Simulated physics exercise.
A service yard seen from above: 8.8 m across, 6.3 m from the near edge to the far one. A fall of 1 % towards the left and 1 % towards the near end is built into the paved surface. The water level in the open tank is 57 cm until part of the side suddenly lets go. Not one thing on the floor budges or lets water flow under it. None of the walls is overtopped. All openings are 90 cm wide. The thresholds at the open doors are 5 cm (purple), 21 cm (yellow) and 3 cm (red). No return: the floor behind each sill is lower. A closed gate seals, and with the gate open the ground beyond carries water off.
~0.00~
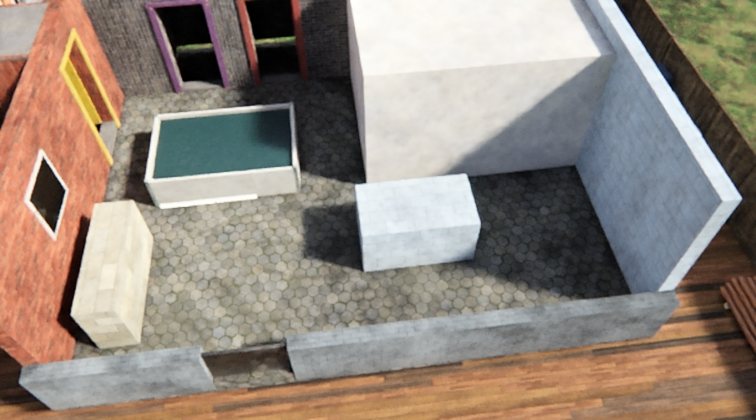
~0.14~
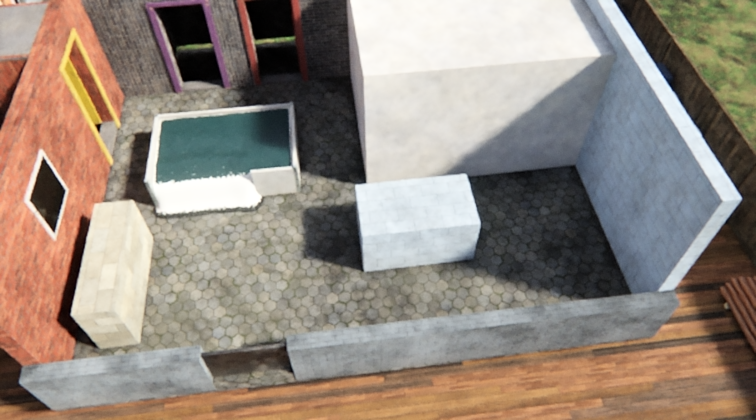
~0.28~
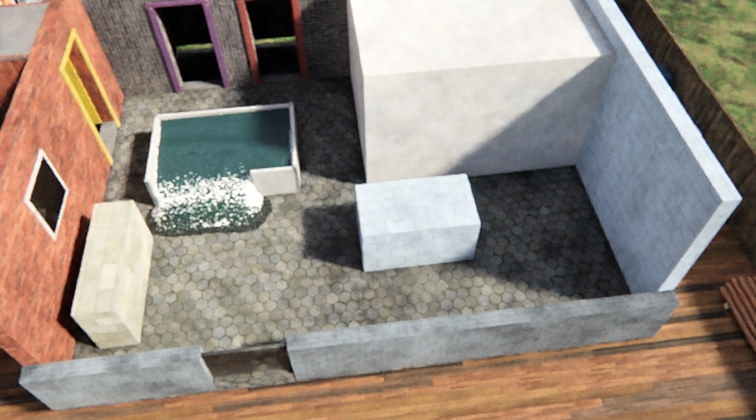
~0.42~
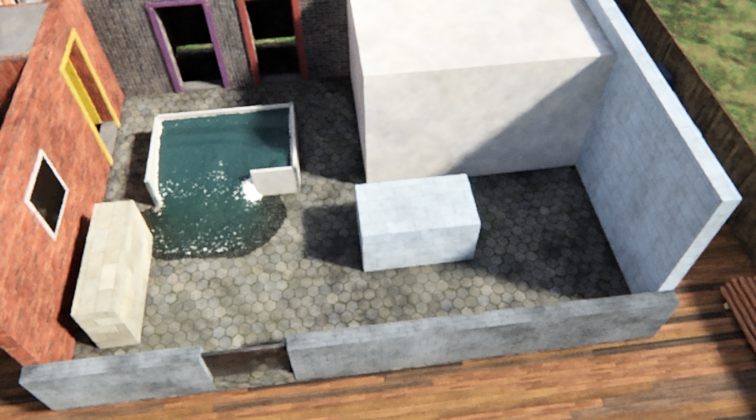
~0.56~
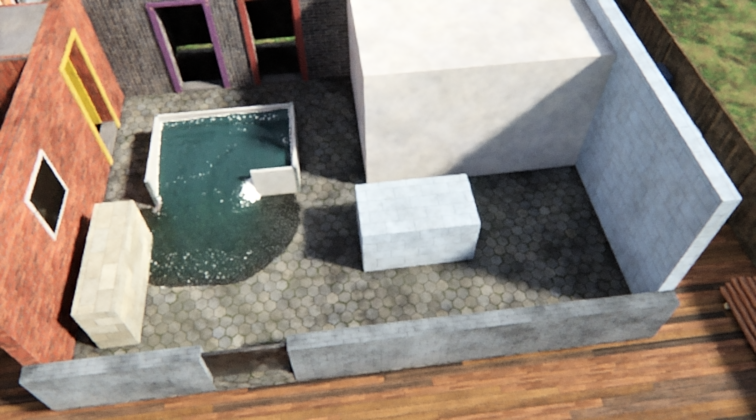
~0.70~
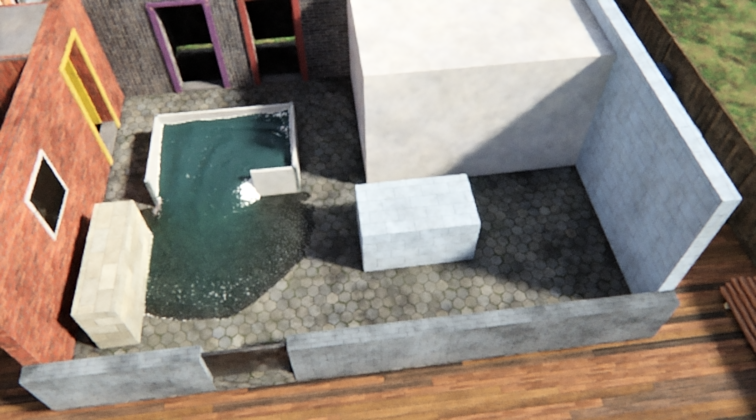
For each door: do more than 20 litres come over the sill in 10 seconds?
In the end purple door: Within bounds. Yellow door: Within bounds. Red door: Within bounds.
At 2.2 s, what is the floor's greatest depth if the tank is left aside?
Max around 42 cm.
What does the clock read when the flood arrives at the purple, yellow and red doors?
Arrival times are purple 4.5 seconds, yellow 2.4 seconds, red 6.5 seconds.
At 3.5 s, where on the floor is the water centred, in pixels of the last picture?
Around (220, 259) in the last picture.
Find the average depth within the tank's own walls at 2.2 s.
Mean depth: About 22 cm.
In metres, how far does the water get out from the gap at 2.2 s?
Around 4.6 metres.
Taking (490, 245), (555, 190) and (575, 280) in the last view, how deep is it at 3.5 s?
Around 0 cm, 0 cm and 0 cm.
After 1.4 s water covers 25 % of the floor and is deepest (42 cm) near (167, 373); purple door not reached, yellow door not reached, red door not reached.
After 2.2 s water covers 30 % of the floor and is deepest (42 cm) near (167, 373); purple door not reached, yellow door not reached, red door not reached.
After 3.5 s water covers 50 % of the floor and is deepest (32 cm) near (80, 384); purple door not reached, yellow door 2 cm at the sill, 0 L in, red door not reached.
After 6.0 s water covers 75 % of the floor and is deepest (19 cm) near (120, 122); purple door 6 cm at the sill, 1 L in, yellow door 5 cm at the sill, 0 L in, red door not reached.
After 10.0 s water covers 100 % of the floor and is deepest (10 cm) near (68, 385); purple door 4 cm at the sill, 5 L in, yellow door 8 cm at the sill, 0 L in, red door 3 cm at the sill, 0 L in.
